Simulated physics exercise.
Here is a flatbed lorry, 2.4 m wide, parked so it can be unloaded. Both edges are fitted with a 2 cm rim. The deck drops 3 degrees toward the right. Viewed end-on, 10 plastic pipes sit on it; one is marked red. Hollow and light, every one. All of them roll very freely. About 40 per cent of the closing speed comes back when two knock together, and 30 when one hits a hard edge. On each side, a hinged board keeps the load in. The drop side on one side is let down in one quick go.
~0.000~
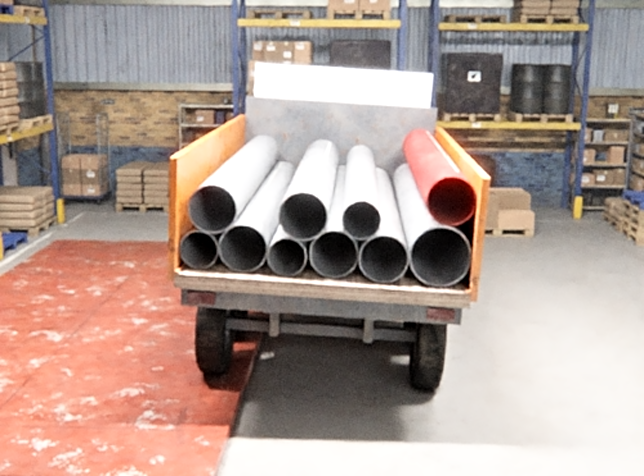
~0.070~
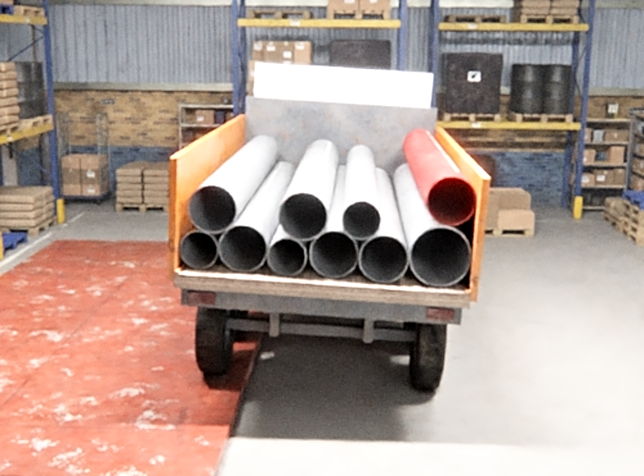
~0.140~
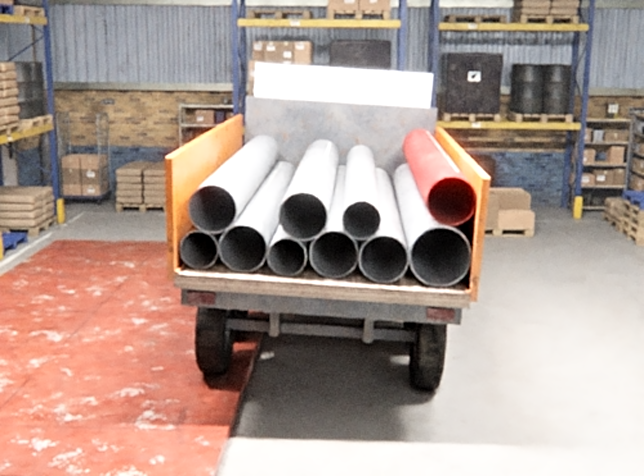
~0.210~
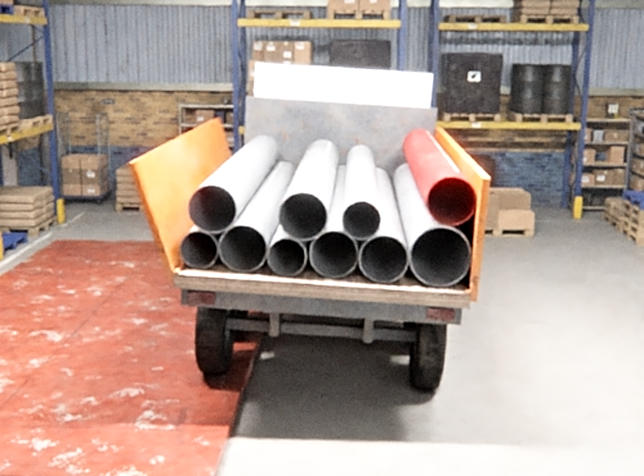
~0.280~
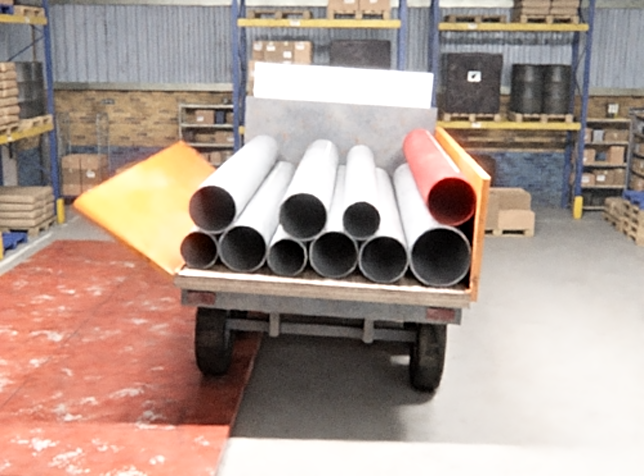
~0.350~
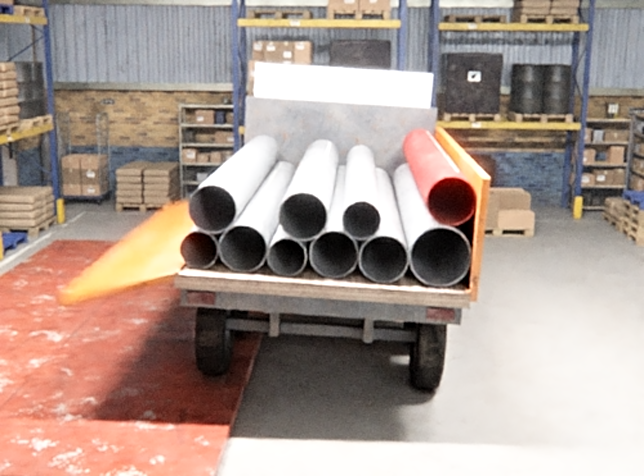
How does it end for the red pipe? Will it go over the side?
Result: Red holds on.
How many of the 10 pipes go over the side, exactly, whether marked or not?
I make it 0 exactly.
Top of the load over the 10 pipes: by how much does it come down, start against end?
It sits roughly 0 cm lower at the end.
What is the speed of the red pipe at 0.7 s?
Estimate: Some 0.0 m/s.
Then, 0.7 s in, red is up on others, 20 cm from the right edge; 0 off so far.
In the end (1.1 s), red is up on others, 20 cm from the right edge; 0 off so far.
